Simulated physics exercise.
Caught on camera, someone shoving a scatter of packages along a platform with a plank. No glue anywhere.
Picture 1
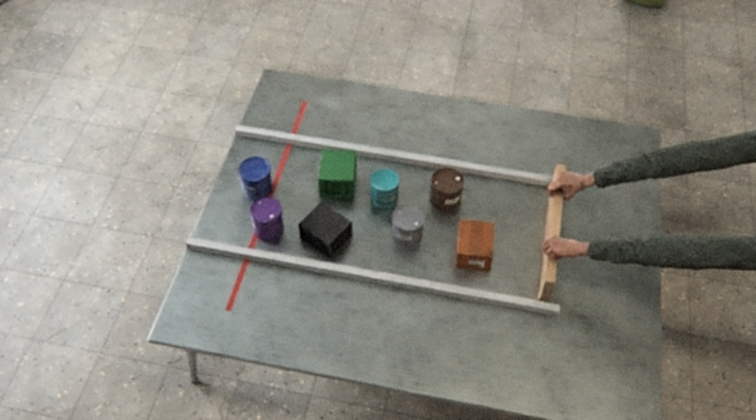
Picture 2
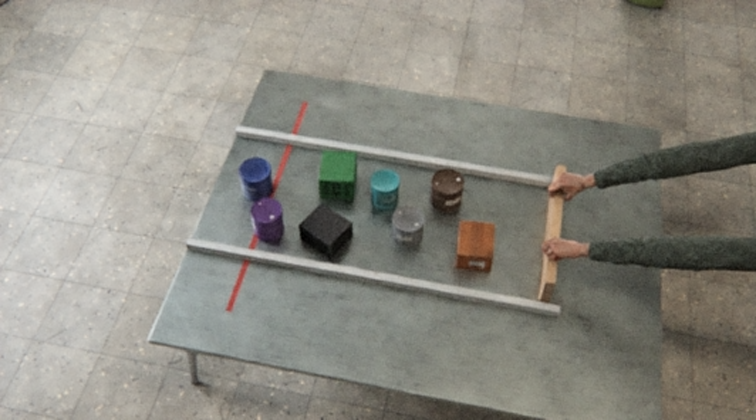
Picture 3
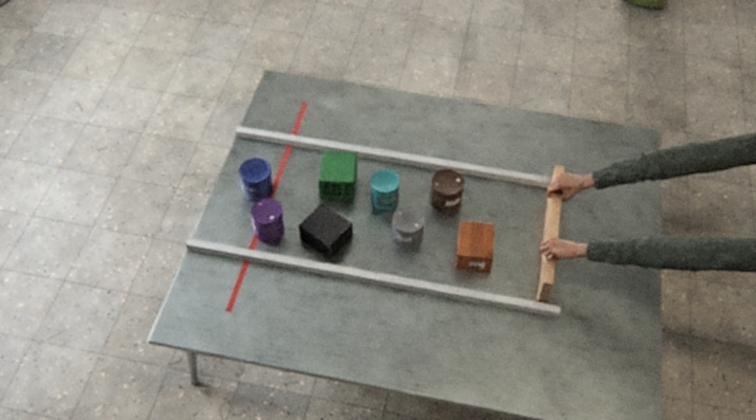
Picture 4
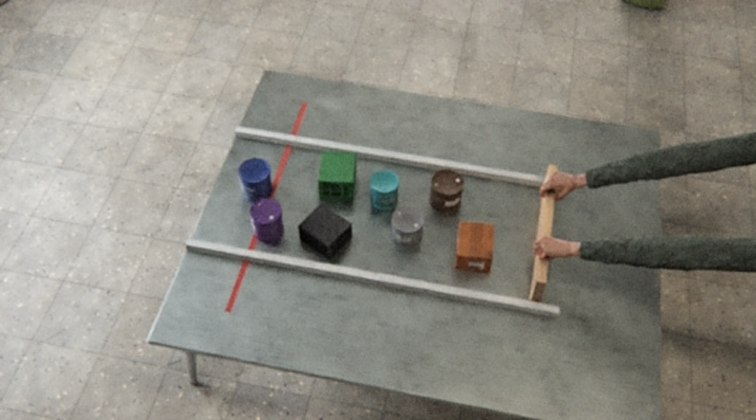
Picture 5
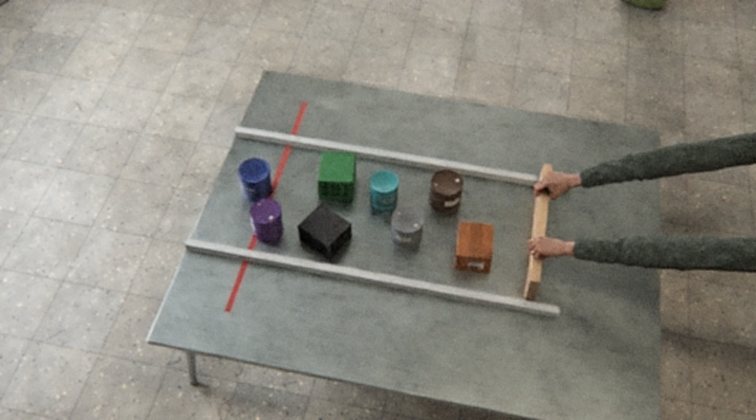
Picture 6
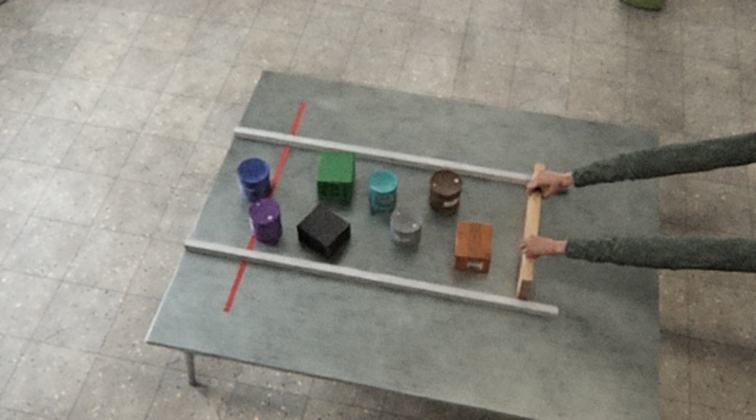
The footage shows two hands sliding a wooden plank slightly left between two rails on a grey table, toward a scatter of coloured canisters and boxes near a red tape line, while the objects themselves stay essentially still.
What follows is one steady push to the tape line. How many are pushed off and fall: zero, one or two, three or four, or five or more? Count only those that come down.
The number that fall off is one or two.
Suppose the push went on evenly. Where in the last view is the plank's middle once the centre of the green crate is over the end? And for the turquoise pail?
About (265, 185), and (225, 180) for the other.
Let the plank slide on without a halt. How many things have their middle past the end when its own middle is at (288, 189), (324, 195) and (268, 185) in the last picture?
Past the end: 1, 0 and 1.
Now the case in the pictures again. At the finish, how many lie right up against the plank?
3 of them.
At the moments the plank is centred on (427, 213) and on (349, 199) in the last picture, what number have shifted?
At the one place 3, at the other 7.
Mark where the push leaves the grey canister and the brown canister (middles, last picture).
First (214, 198), then (268, 145).
Early on, none off yet; blue pail at rest near (255, 181); purple canister at rest near (266, 221); green crate at rest near (336, 176).
A while later, none off yet; blue pail at rest near (255, 181); purple canister at rest near (266, 221); green crate travelled a little near (321, 174).
Further along, none off yet; blue pail travelled a little near (251, 180); purple canister travelled about its own width near (217, 215); green crate travelled well along near (279, 158).
Finally, the number that fall off is one or two; lost, purple canister.
